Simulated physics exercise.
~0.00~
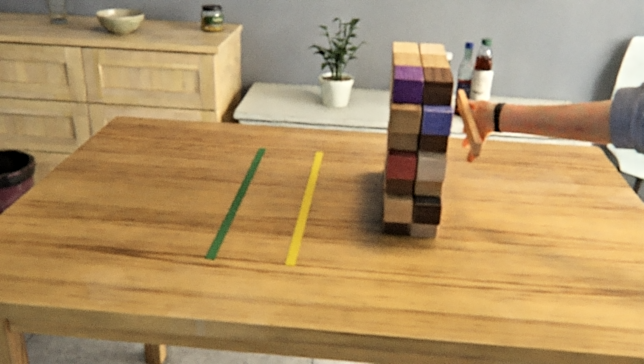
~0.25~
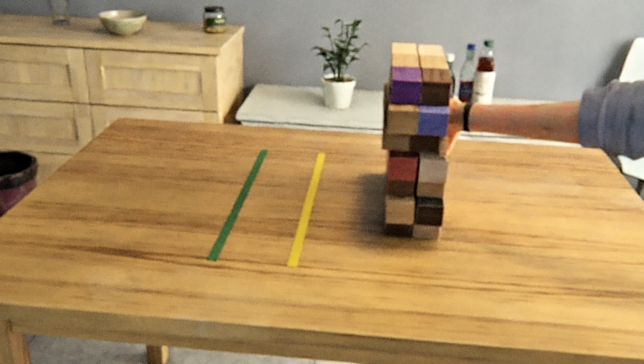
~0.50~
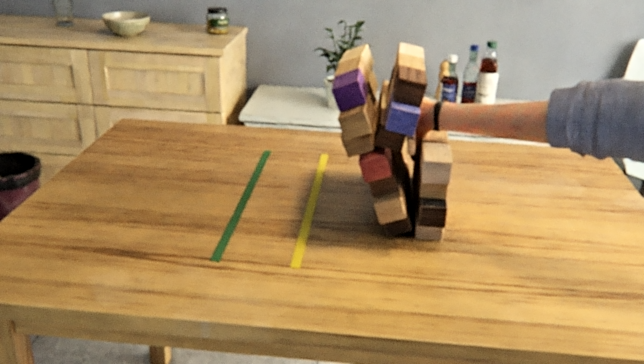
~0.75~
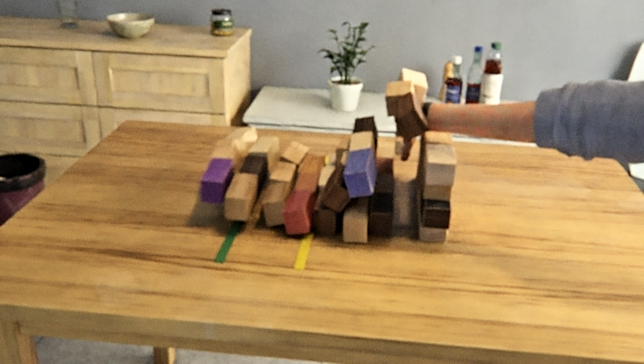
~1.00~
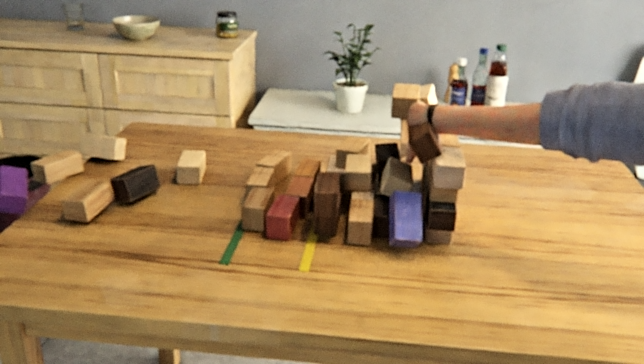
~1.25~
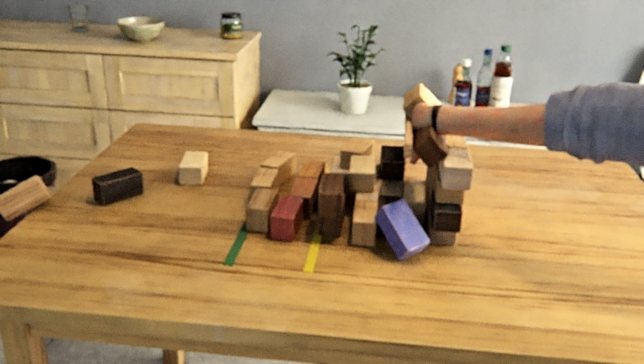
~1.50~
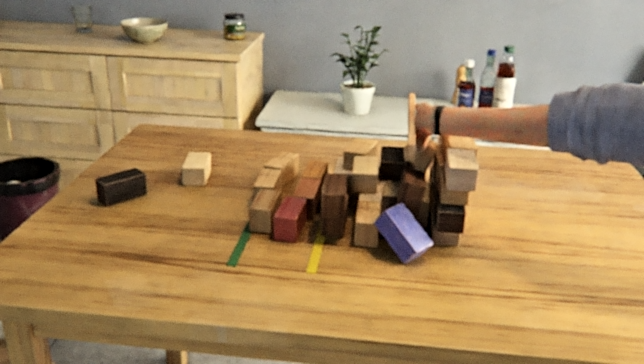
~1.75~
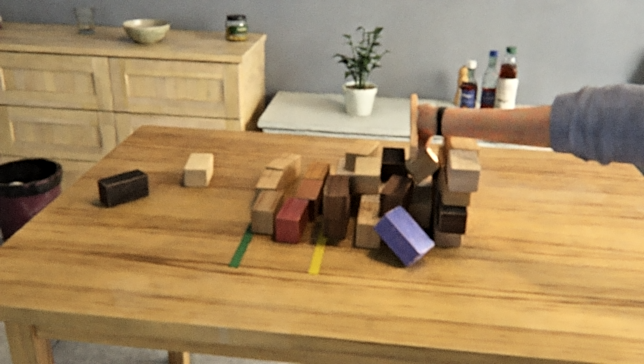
A hand pushes a wooden block stack over leftward, scattering blocks across the marked table.
